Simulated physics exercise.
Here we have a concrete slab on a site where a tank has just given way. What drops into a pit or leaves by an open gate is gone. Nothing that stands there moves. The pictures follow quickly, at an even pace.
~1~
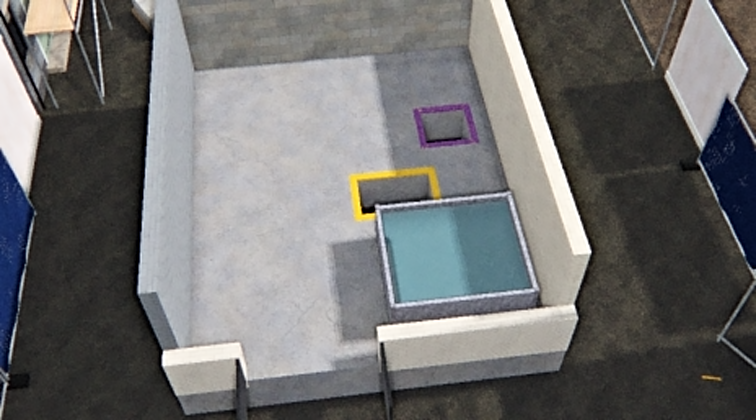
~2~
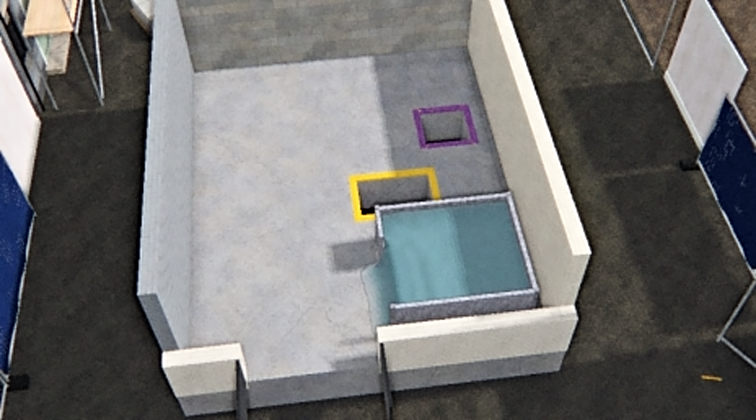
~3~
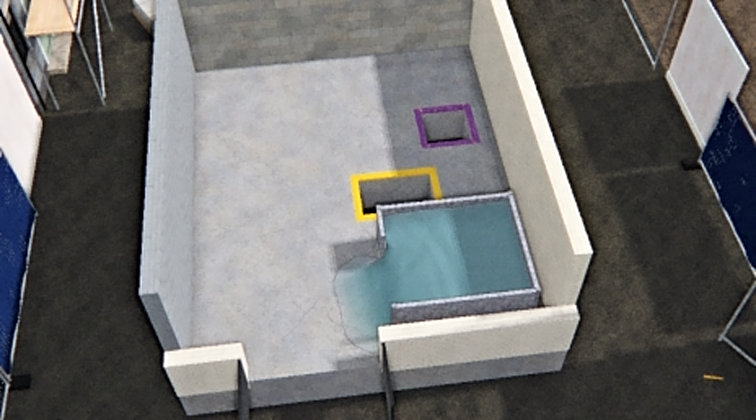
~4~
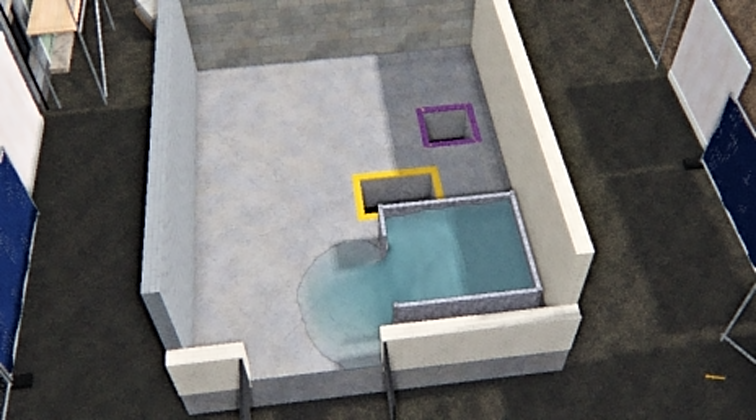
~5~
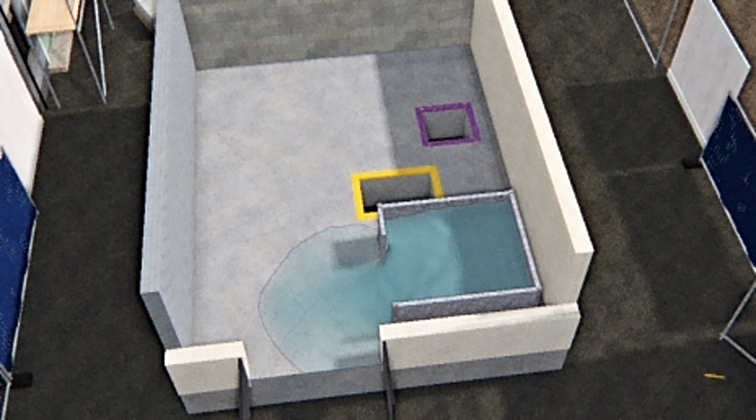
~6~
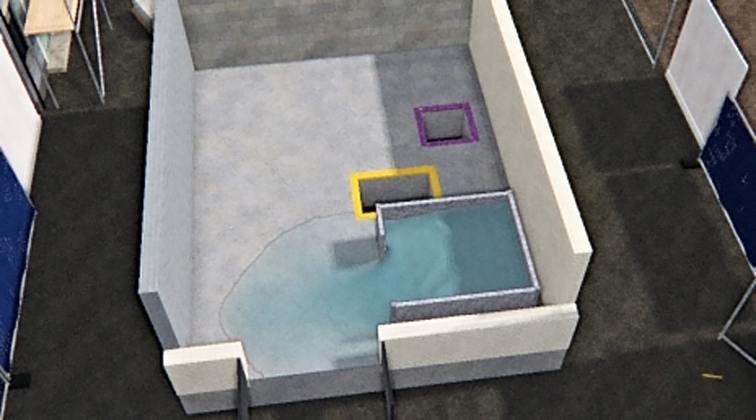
A glass-like tank of teal water stands at the lower right of a pale concrete slab enclosed by low walls, seen from high above on a dark-surfaced site. A yellow-edged rectangular pit lies just behind the tank, and a smaller purple-edged pit sits farther back on the right. The tank's left side opens and water pours out leftward, spreading in a widening rounded sheet across the front of the slab.
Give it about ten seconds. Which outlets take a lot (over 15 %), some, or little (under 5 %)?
The gate takes more than 15 %; the yellow pit takes less than 5 %; the purple pit takes from 5 to 15 %.
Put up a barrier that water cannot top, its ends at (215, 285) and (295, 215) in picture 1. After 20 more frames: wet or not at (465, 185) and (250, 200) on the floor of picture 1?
One after the other: No water, flooded.
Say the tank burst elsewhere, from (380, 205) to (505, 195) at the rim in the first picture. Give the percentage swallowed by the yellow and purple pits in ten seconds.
Parts in a hundred: Yellow 55, purple 25.
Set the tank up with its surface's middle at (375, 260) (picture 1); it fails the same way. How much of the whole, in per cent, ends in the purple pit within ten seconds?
Parts in a hundred: Purple 12.
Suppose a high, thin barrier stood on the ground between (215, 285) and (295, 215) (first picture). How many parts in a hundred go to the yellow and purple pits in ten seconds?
Per cent: Yellow 8, purple 2.
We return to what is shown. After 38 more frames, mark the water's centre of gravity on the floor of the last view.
At about (318, 198).
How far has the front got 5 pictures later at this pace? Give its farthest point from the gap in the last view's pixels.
At about (194, 221).
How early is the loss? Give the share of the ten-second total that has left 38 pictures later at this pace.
Close to 65 %.
A moment on, water covers 30 % of the floor; the gate 5 %, the yellow pit 0 %, the purple pit 0 %.
Next, water covers 30 % of the floor; the gate 11 %, the yellow pit 0 %, the purple pit 0 %.
Then, water covers 50 % of the floor; the gate 19 %, the yellow pit 0 %, the purple pit 0 %.
Later, water covers 75 % of the floor; the gate 28 %, the yellow pit 0 %, the purple pit 0 %.
In the end, water covers 90 % of the floor; the gate 35 %, the yellow pit 1 %, the purple pit 7 %.
